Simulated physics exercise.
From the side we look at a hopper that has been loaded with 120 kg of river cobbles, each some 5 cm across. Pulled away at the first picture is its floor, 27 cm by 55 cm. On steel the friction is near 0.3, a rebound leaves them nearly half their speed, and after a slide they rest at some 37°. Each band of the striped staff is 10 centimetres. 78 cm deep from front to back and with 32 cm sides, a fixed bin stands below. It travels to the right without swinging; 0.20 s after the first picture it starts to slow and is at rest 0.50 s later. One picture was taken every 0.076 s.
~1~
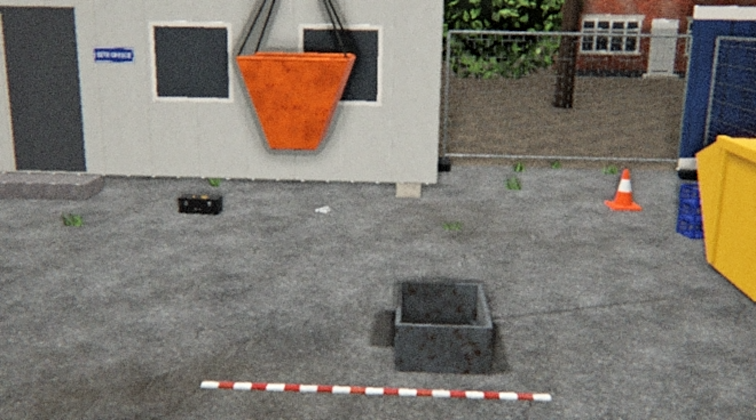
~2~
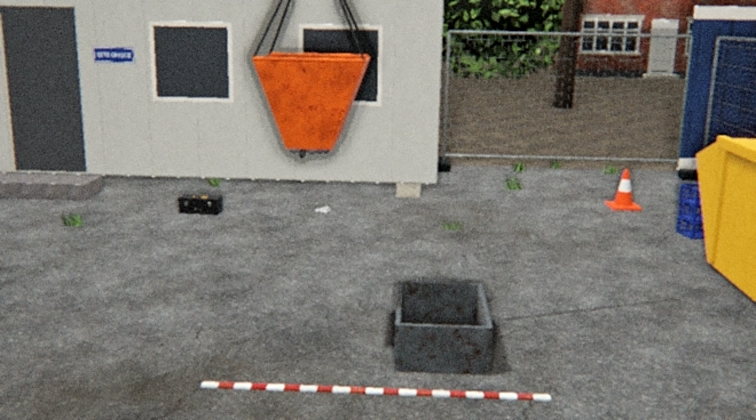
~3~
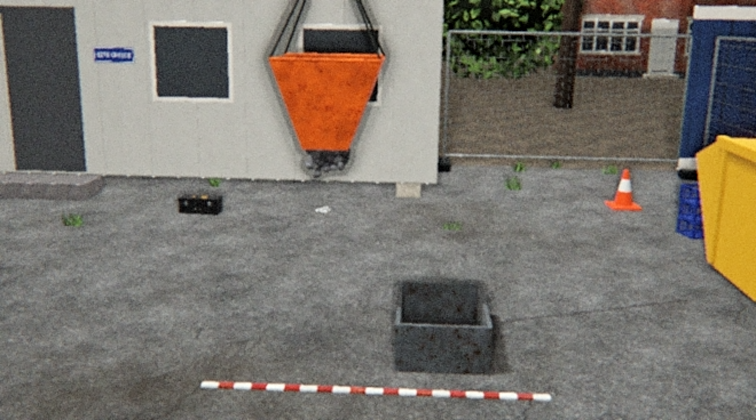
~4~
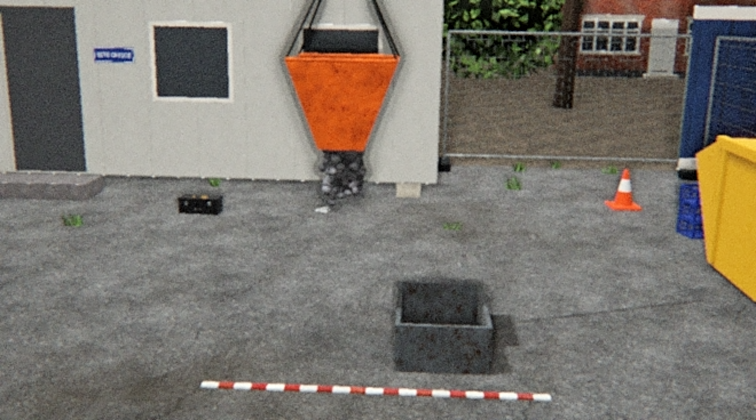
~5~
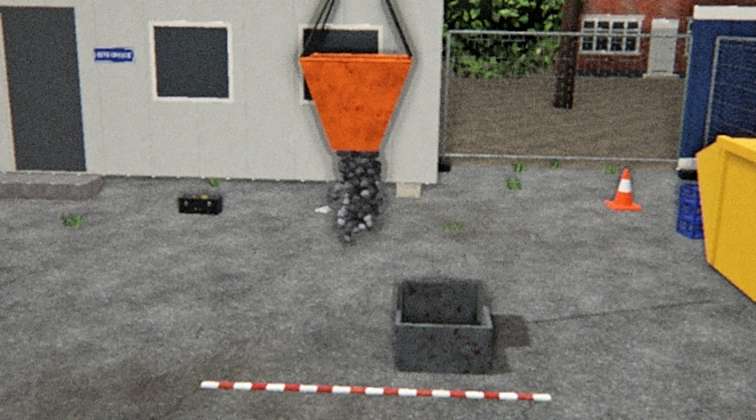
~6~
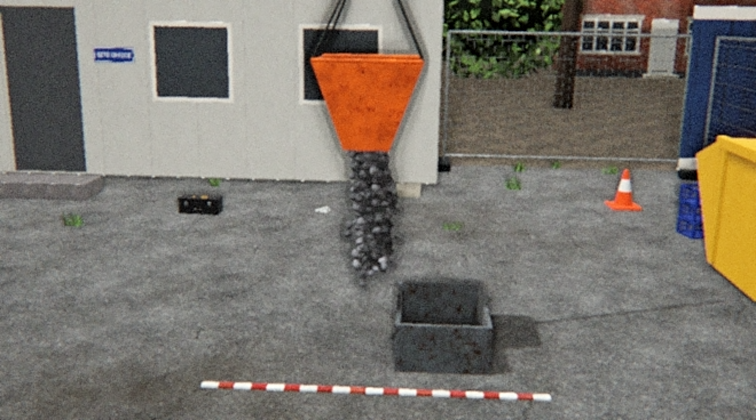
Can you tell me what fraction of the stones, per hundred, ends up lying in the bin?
I'd say around 63 in every hundred.
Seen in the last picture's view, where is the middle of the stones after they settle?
(418, 336).
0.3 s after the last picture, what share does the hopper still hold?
Some 0 per cent is still held.
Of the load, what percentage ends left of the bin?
I'd say close to 35 per cent.
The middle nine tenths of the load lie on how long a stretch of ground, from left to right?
Roughly 110 cm.
Then, 0.3 s after the last picture, 0 % in the hopper, 50 % falling or lying left of the bin, 50 % falling or lying in the bin; the stones farthest right are at (475, 326).
Then, 0.7 s after the last picture, 0 % in the hopper, 37 % falling or lying left of the bin, 63 % falling or lying in the bin; the stones farthest right are at (478, 338).
Then, 1.3 s after the last picture, 0 % in the hopper, 37 % falling or lying left of the bin, 63 % falling or lying in the bin; the stones farthest right are at (478, 334).
Then, 2.2 s after the last picture, 0 % in the hopper, 37 % falling or lying left of the bin, 63 % falling or lying in the bin; the stones farthest right are at (478, 334).
Then, 4.1 s after the last picture, 0 % in the hopper, 37 % left of the bin, 63 % in the bin; the stones farthest right are at (478, 334).
